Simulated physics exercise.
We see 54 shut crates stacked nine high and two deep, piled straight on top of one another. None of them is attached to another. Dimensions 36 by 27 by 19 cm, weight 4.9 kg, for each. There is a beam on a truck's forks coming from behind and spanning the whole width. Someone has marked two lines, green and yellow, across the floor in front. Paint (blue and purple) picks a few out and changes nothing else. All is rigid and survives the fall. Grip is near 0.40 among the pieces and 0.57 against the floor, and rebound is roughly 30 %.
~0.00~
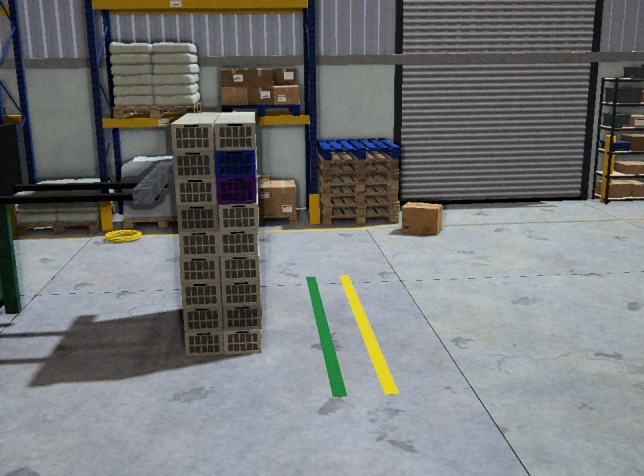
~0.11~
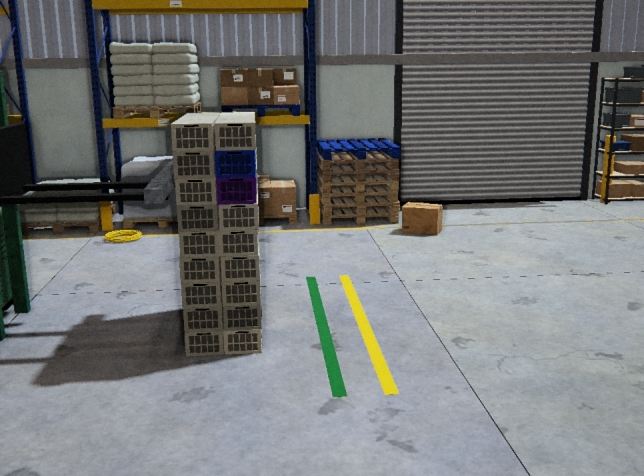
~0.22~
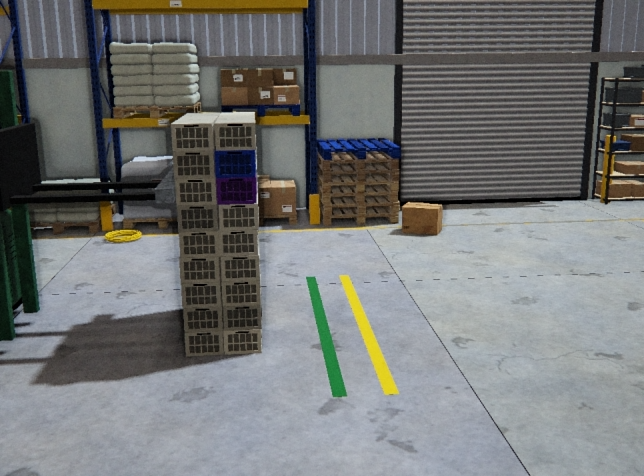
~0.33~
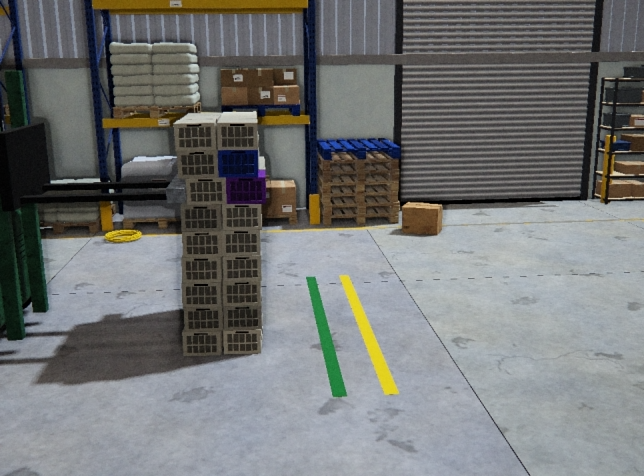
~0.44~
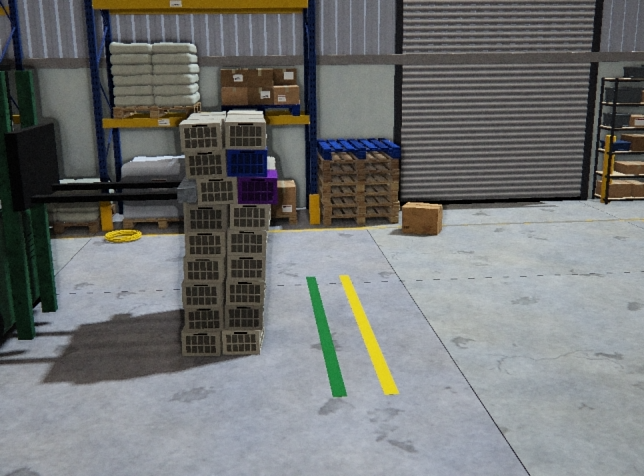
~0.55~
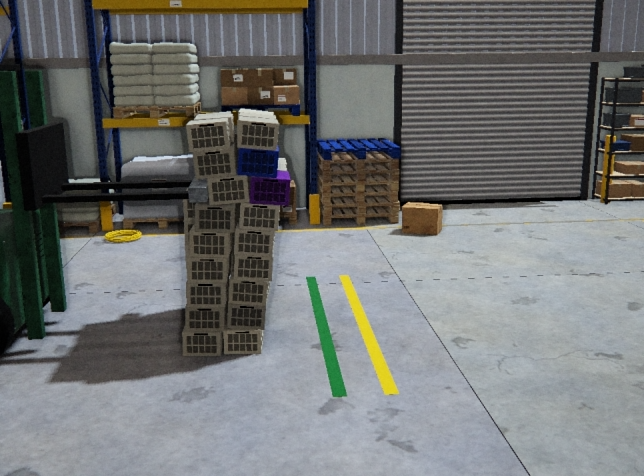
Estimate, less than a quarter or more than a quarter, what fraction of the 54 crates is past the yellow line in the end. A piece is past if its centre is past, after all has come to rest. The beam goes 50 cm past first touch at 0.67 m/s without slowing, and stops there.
The fraction past the yellow line in the end is over a quarter.
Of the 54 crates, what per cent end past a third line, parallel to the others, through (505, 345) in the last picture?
Estimate: About 15 percent.
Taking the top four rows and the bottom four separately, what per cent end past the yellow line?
The top part comes to 80 per cent, the bottom part to 0 per cent.
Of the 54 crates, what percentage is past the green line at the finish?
That would be roughly 55 percent of them.
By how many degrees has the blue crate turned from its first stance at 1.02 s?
Something like 25°, more or less.
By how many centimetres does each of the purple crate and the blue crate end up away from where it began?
Moved: Purple 250, blue 360.
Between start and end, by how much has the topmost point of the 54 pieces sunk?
By about 55 cm, start to end.
Around 1.02 s, none of the 54 crates past the yellow line, 47 disturbed; purple crate tipped 26°, 14 cm lower; blue crate tipped 24°, 11 cm lower.
Around 1.58 s, 18 of the 54 crates past the yellow line; purple crate on its side; blue crate tipped 6°, 1.16 m lower.
Finally (4.1 s), 22 of the 54 crates past the yellow line; purple crate upside down; blue crate 1.32 m lower. That is 41 per cent. Seen by the last camera, middles, purple crate near (533, 327).
